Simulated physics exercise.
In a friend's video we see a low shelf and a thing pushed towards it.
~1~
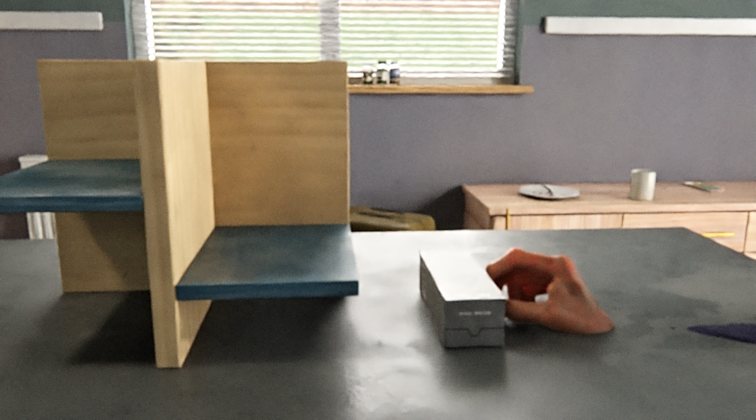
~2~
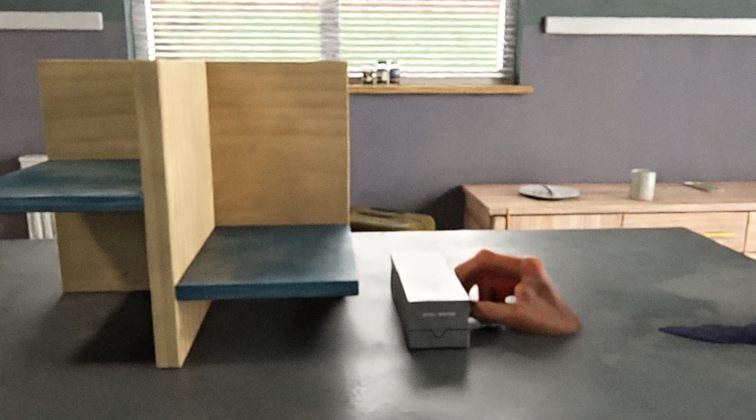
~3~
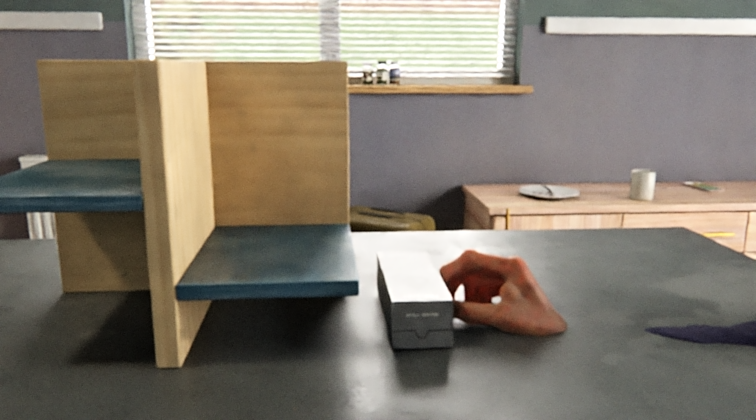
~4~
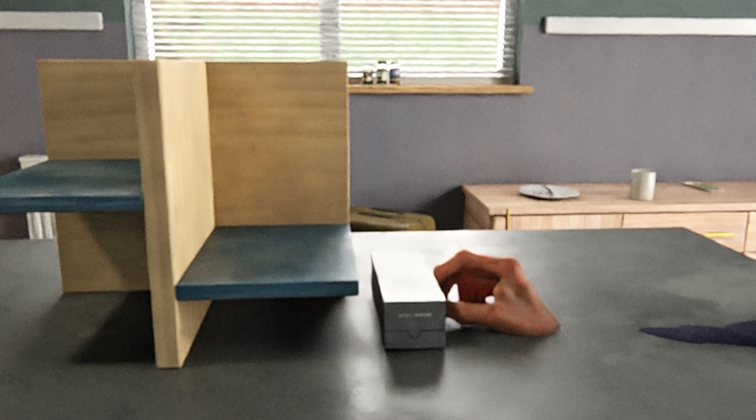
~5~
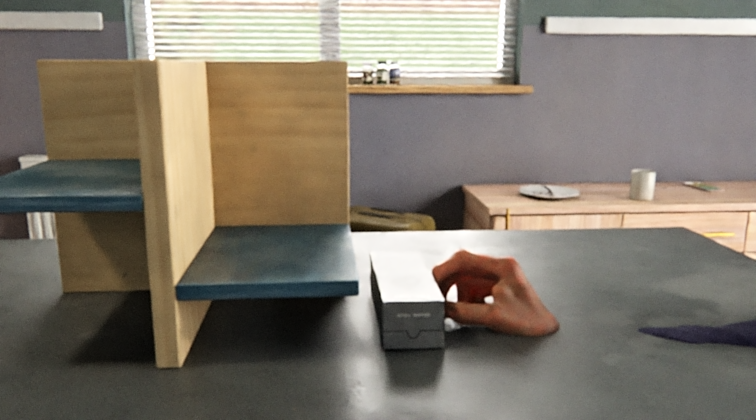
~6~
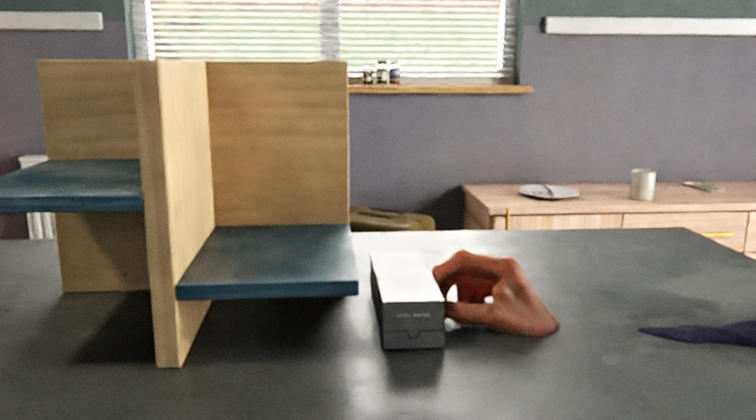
Hand sliding a grey carton left across a dark tabletop towards a low blue shelf, then staying still beside it.
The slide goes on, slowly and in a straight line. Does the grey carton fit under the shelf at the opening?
Yes: It is going to pass beneath, I think.
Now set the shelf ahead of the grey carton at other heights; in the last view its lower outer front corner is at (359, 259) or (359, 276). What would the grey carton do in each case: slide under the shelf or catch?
Result per try: In / in.
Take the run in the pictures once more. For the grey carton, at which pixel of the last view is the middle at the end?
Its middle is close to (318, 298).
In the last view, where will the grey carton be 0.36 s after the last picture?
Somewhere near (361, 297) in the last view.
Then, 0.36 s on from there, grey carton part of the way in near (361, 296).
In the end, the grey carton slides in, near (318, 299).
